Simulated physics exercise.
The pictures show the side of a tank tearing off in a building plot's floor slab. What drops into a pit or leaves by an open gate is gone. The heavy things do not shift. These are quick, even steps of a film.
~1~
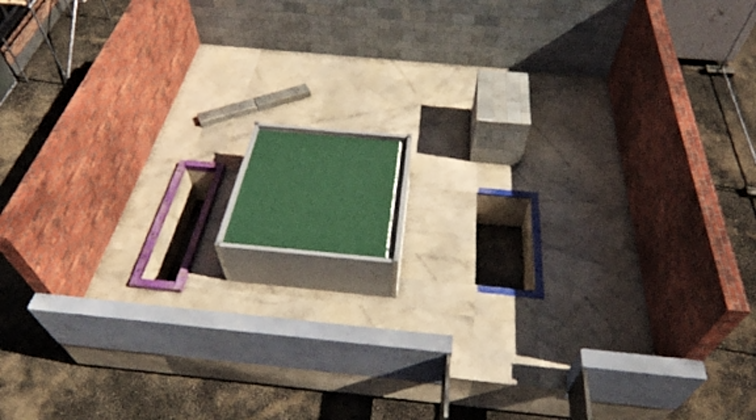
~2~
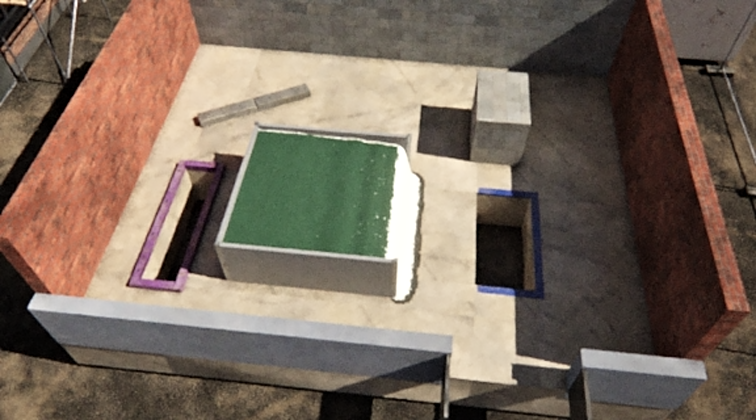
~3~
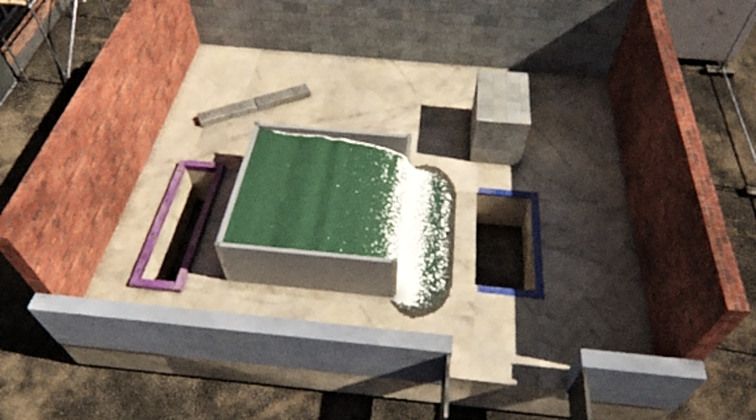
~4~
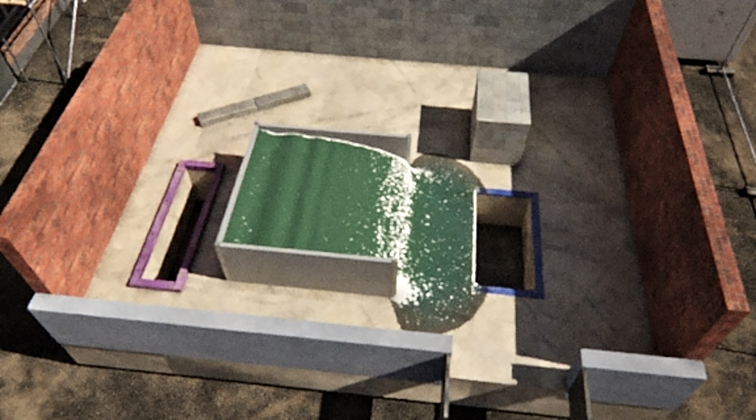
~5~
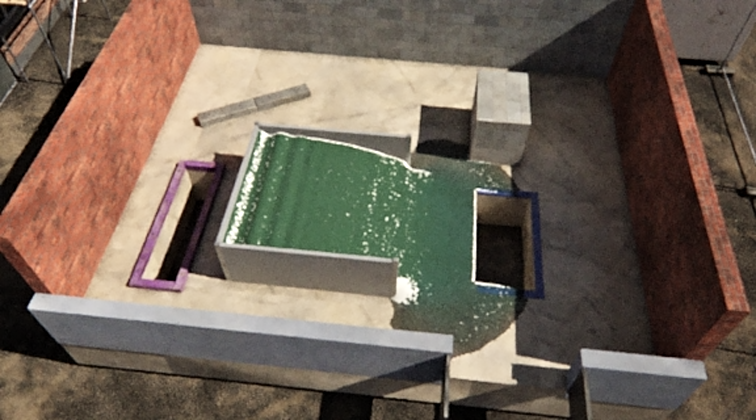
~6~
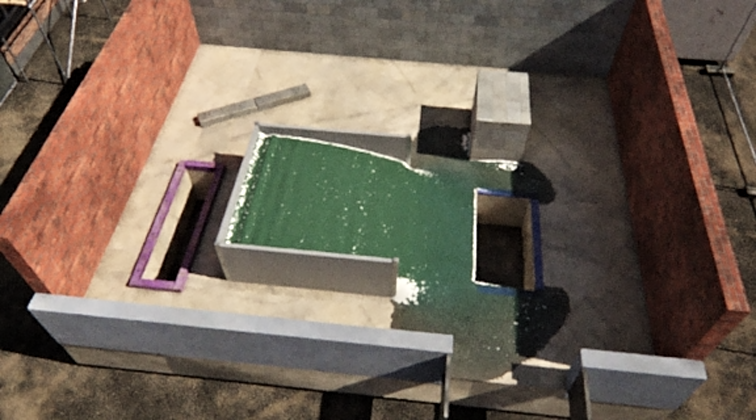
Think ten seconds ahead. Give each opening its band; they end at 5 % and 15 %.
In the end: The gate takes between 5 and 15 %; the purple pit takes under 5 %; the blue pit takes over 15 %.
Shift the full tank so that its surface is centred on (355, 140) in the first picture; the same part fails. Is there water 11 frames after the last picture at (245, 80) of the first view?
At that place: Dry.
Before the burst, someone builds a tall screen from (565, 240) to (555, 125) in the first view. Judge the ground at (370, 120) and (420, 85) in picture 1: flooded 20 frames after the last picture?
One after the other: Not flooded, under water.
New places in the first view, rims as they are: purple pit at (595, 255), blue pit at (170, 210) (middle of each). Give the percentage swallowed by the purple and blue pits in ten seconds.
Roughly, in per cent: Purple 50, blue 0.
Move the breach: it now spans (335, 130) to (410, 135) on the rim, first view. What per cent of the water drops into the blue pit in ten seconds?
Per cent: Blue 10.
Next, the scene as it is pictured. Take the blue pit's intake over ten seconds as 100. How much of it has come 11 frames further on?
I make it 50 per cent.
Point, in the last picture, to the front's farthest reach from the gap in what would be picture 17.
Roughly at (607, 89).
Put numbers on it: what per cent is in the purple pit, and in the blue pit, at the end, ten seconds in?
Roughly 0 per cent, then 72 per cent.
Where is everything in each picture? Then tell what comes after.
The first frame shows still water in the open tank at (321, 190).
In the second frame, water pours out at (400, 221) and has run to (396, 300).
In the third frame, water pours out at (400, 221) and has run to (420, 310).
In the fourth frame, water pours out at (400, 223) and has run to (449, 325).
In the fifth frame, water pours out at (400, 223) and has run to (495, 166).
In the sixth frame, the front is at (555, 324), out from the gap at (400, 223).
A moment on, water covers 25 % of the floor; the gate 1 %, the purple pit 0 %, the blue pit 21 %.
Next, water covers 35 % of the floor; the gate 3 %, the purple pit 0 %, the blue pit 37 %.
Then, water covers 45 % of the floor; the gate 5 %, the purple pit 0 %, the blue pit 51 %.
Later, water covers 50 % of the floor; the gate 6 %, the purple pit 0 %, the blue pit 65 %.
In the end, water covers 60 % of the floor; the gate 7 %, the purple pit 0 %, the blue pit 72 %.
